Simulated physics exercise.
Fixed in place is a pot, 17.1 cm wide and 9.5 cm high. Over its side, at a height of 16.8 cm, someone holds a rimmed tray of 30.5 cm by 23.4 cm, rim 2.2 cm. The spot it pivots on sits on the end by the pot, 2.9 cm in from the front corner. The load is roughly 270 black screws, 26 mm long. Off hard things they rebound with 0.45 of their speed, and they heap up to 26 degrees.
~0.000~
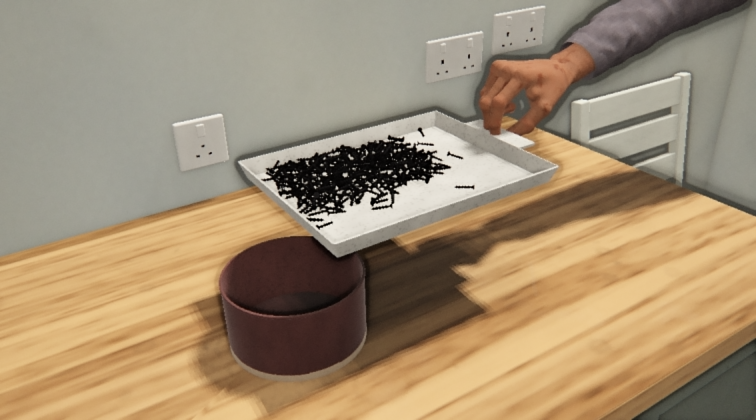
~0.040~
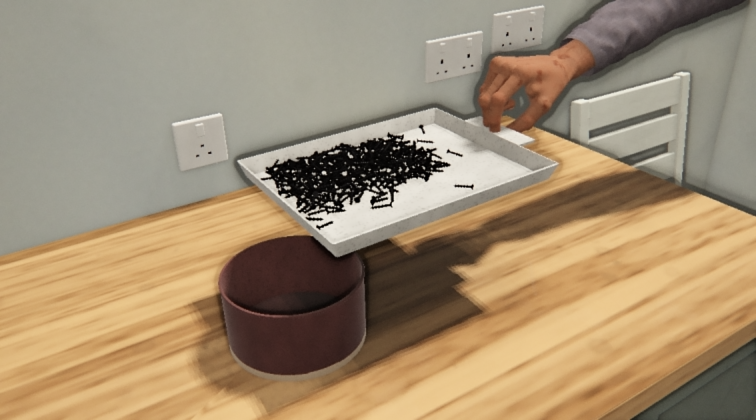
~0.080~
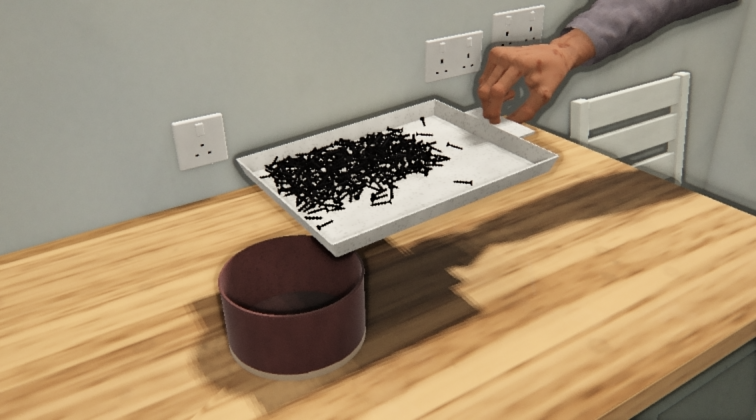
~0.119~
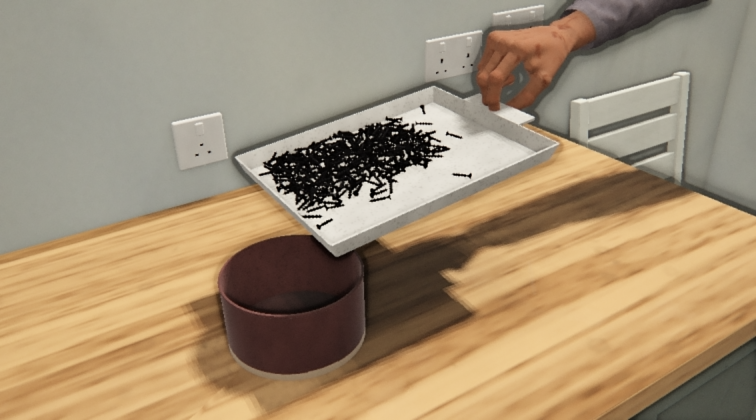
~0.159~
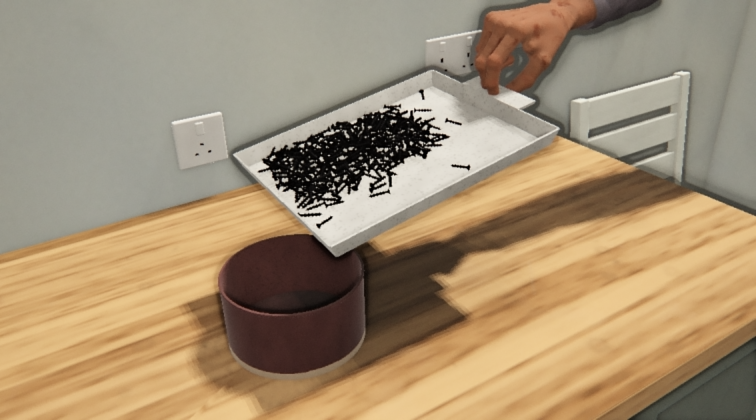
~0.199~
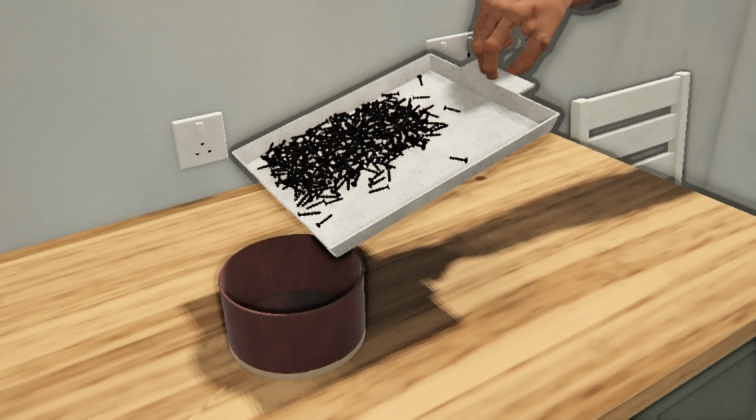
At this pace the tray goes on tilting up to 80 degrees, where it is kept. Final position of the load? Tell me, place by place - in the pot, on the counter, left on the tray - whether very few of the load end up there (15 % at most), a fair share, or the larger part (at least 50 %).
Pot - a fair share, counter - the larger part, tray - very few.
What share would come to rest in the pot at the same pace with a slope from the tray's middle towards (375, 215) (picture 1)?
I'd say close to 0 %.
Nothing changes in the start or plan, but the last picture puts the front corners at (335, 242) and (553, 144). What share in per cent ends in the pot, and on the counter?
You'd end with pot at 0 and counter at 100.
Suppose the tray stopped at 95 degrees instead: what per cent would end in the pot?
Share in the pot: Around 25 %.
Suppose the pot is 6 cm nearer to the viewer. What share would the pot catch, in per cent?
In that setup it would come to near 50 per cent.
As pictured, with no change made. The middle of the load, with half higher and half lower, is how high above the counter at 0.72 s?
I'd say near 20 cm.
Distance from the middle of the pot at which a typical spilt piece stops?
Roughly 16 centimetres.
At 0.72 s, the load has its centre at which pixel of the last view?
Load centre, approx.: (272, 201) px.
After 0.51 s, tilt 47 degrees; the tray holds 100 %, the pot 0 %.
After 0.72 s, tilt 68 degrees; the tray holds 85 %, the pot 0 %.
After 1.04 s, tilt 80 degrees; the tray holds 10 %, the pot 15 %.
In the end, at 2.1 s, pot 25 %, counter 75 %, tray 0 %.
